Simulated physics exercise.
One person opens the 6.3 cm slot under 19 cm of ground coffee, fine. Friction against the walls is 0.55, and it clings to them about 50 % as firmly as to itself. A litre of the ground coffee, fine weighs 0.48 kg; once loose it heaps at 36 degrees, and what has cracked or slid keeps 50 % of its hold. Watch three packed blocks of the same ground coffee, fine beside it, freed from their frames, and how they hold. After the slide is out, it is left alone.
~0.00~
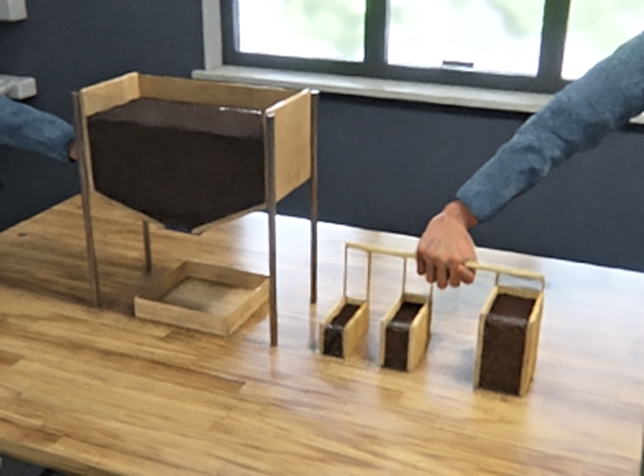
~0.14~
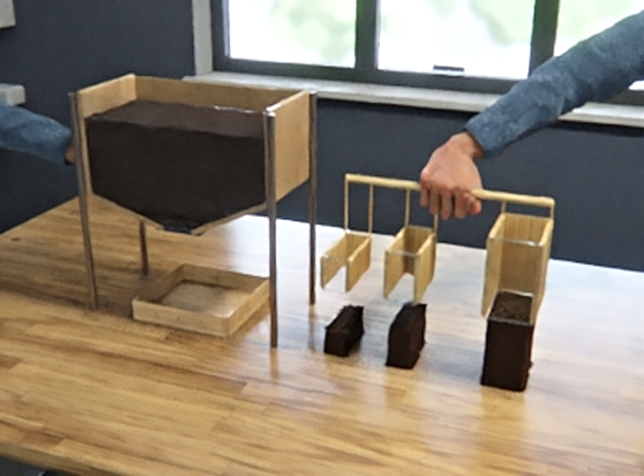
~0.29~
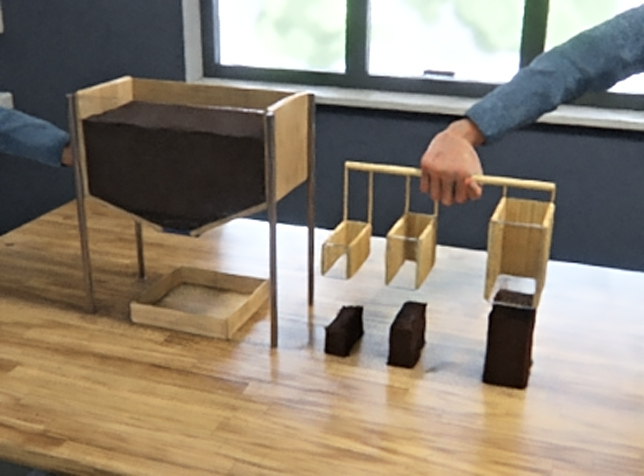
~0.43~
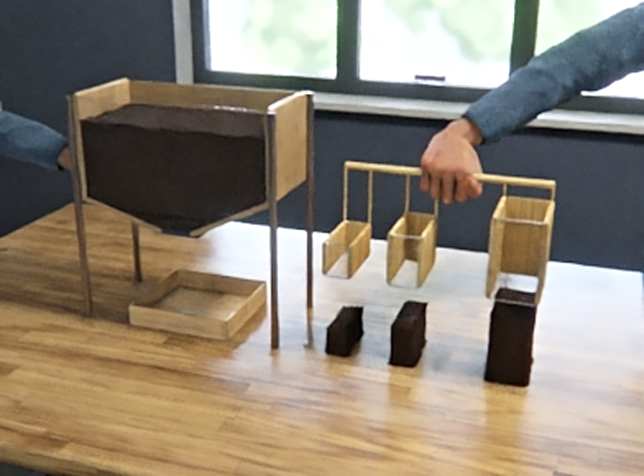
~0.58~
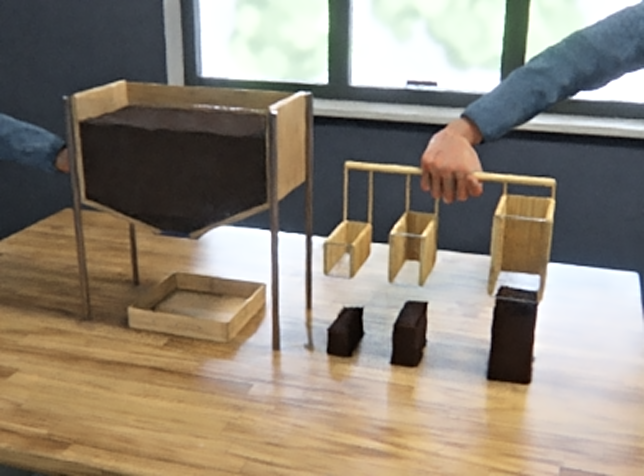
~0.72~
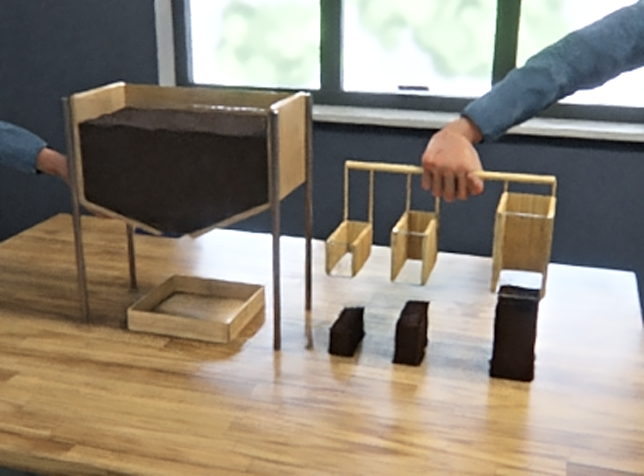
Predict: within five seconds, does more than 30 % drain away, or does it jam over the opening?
It is going to plug up.
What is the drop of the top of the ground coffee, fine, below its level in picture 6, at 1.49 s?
The gap comes to some 0.0 centimetres.
After 1.07 s, 0 % has run out.
After 1.49 s, 0 % has run out.
After 1.90 s, 0 % has run out.
After 2.32 s, 0 % has run out.
After 5.62 s, 0 % has run out.
